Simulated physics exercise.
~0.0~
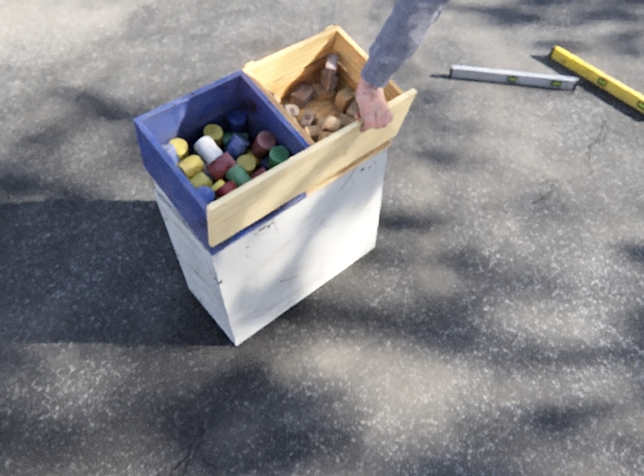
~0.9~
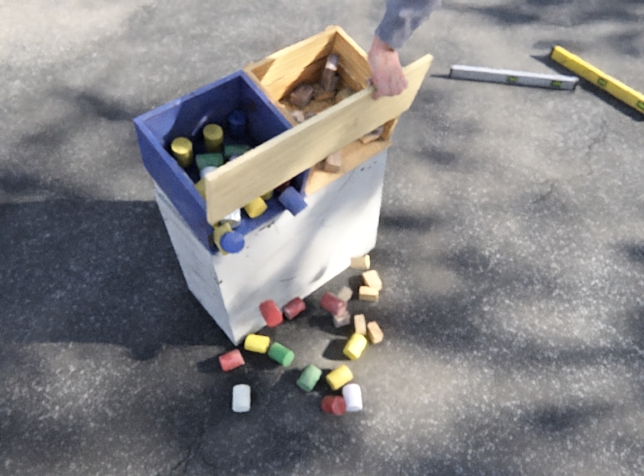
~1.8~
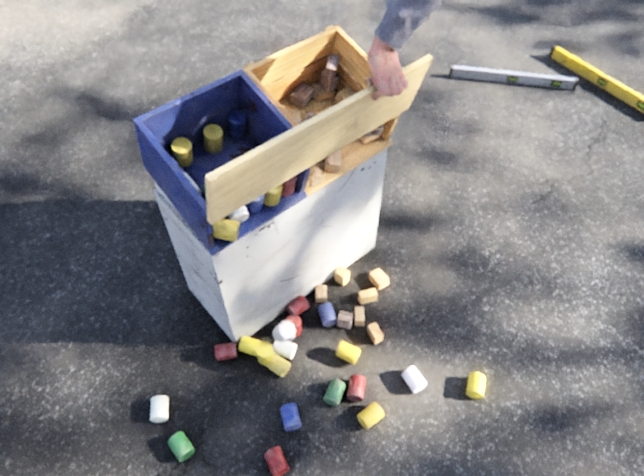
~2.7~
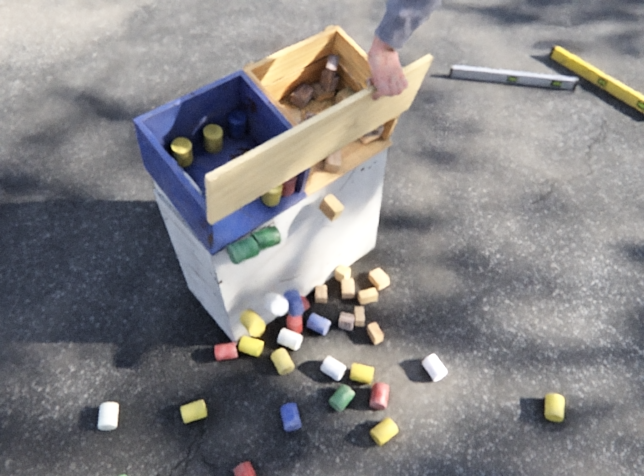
A hand at the top right grips a long pale wooden board that forms the front of two open boxes, seen from above on sunlit grey pavement. The blue box on the left holds colourful cylinders, the wooden one on the right holds timber pieces, and both rest on a white stand, with a silver and a yellow bar lying at upper right. The hand lifts the board slightly and holds it there. Red, yellow, green, blue and white cylinders tumble out with a few wooden blocks, and some roll outward. At the end, two green cylinders and a block are still dropping, while many timber pieces remain inside.
